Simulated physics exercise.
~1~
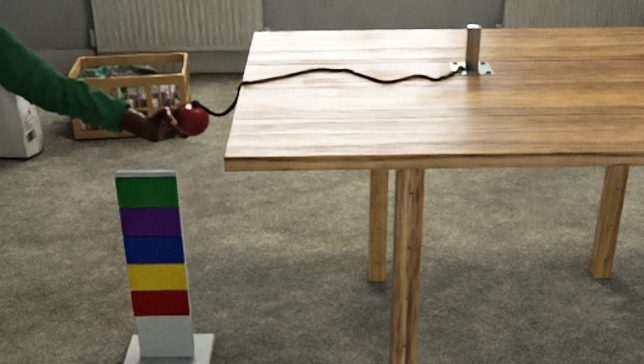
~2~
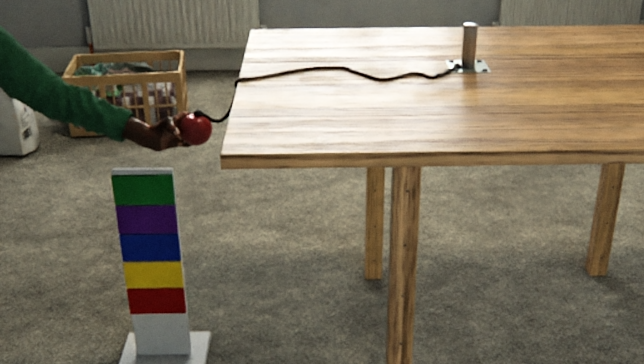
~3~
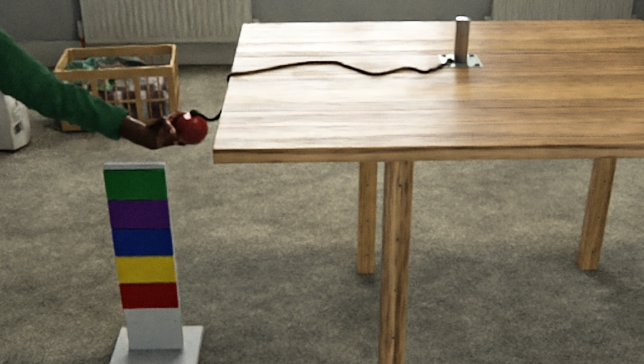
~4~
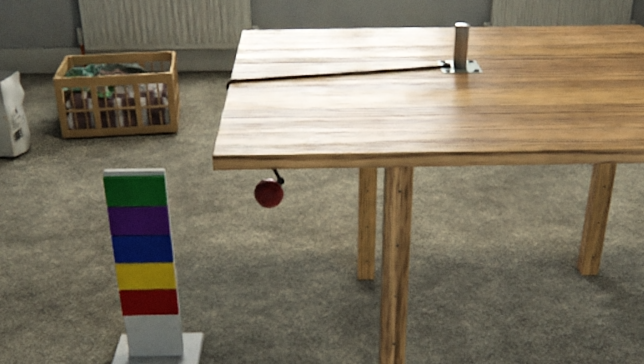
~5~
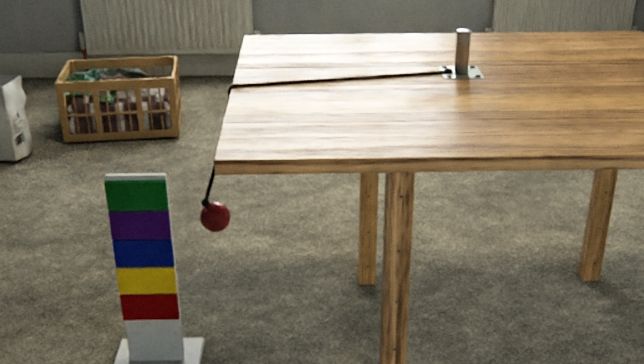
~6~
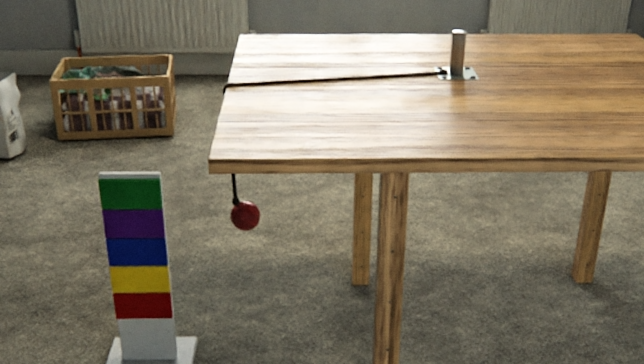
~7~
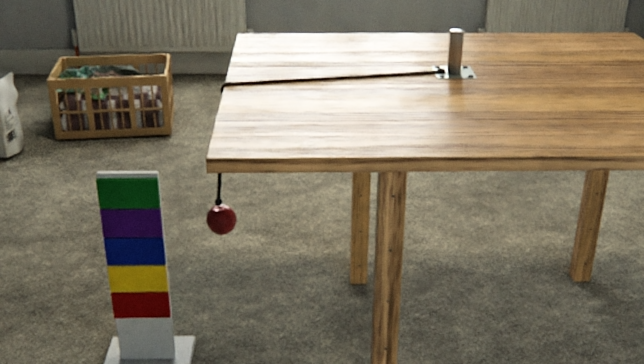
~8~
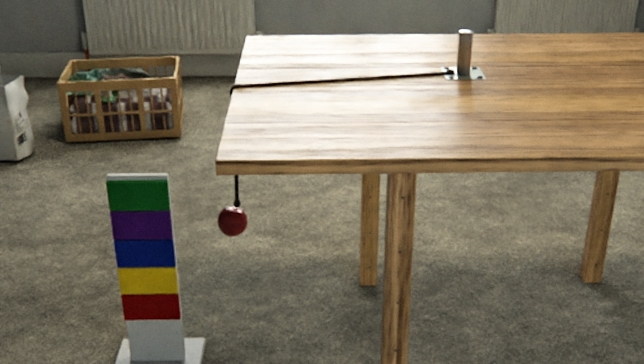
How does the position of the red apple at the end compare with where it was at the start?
At the start the apple was held up by a hand to the left of the table, above the striped stand. At the end it hung on its cord below the table's edge, lower and a little further right, level with the purple band.
